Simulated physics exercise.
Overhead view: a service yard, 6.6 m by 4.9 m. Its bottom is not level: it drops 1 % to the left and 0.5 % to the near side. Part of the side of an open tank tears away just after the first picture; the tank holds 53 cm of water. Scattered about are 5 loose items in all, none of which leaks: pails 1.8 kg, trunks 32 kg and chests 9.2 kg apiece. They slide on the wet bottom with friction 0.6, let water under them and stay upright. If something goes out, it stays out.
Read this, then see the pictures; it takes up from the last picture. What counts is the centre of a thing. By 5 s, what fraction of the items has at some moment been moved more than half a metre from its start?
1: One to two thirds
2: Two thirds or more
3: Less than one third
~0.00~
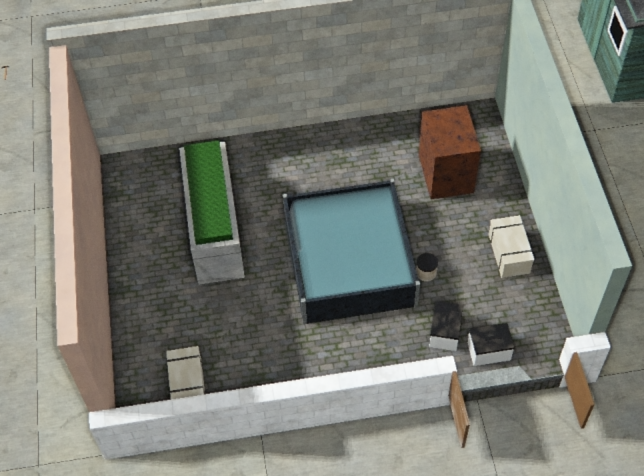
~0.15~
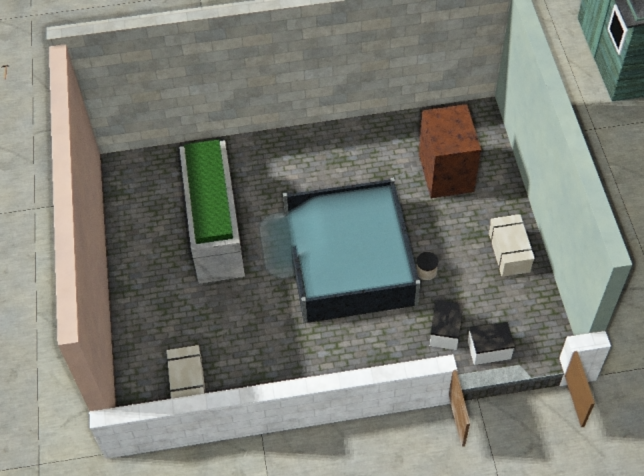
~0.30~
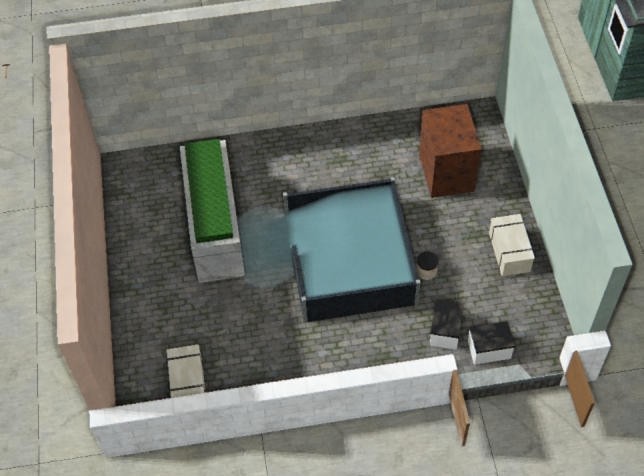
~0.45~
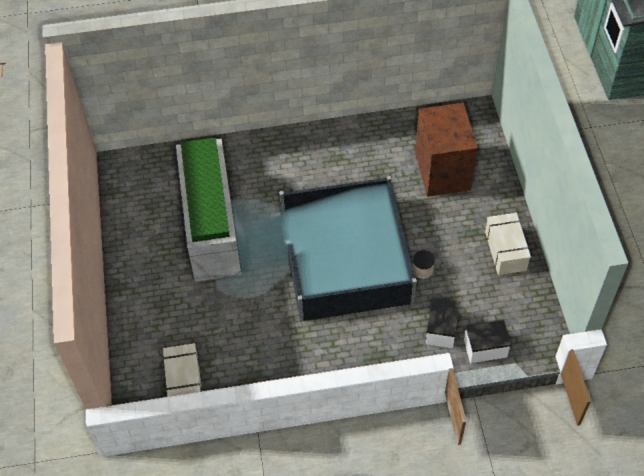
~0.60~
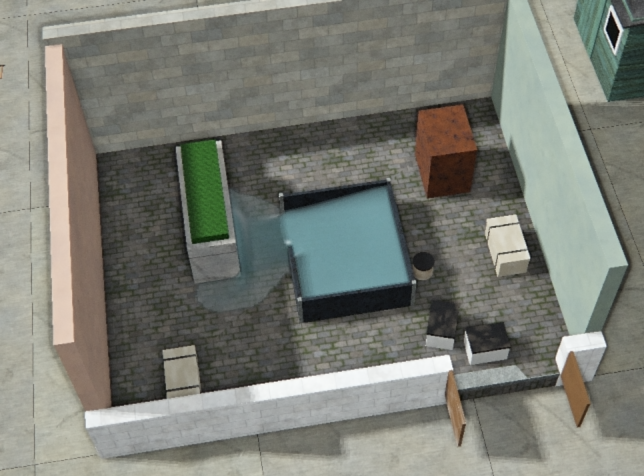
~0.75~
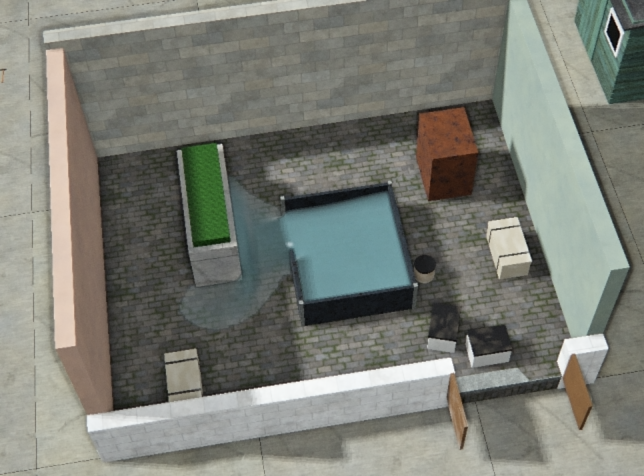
The answer is 3.
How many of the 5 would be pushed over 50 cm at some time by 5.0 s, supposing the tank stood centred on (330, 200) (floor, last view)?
Then 0 of them would.
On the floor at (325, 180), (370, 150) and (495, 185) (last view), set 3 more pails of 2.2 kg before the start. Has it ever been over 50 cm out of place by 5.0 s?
Respectively: Doesn't reach it; tops it; doesn't reach it.
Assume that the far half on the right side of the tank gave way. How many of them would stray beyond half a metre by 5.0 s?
In that case 3 of them.
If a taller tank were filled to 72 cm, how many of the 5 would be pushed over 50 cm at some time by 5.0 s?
That would give 2.
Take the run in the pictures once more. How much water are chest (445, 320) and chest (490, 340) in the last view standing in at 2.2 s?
Some 0 cm at the first, some 0 cm at the second.
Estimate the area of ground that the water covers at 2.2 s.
Wet area: Approx. 13 m2.
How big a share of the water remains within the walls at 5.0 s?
Close to 100 in a hundred parts remain.
After 1.1 s 0 of 5 are over 50 cm from their spots; 0 afloat.
After 2.2 s 0 of 5 are over 50 cm from their spots; 0 afloat.
After 3.5 s 0 of 5 are over 50 cm from their spots; 0 afloat.
After 5.0 s 1 of 5 are over 50 cm from their spots, and 1 have been at some point; 2 afloat.
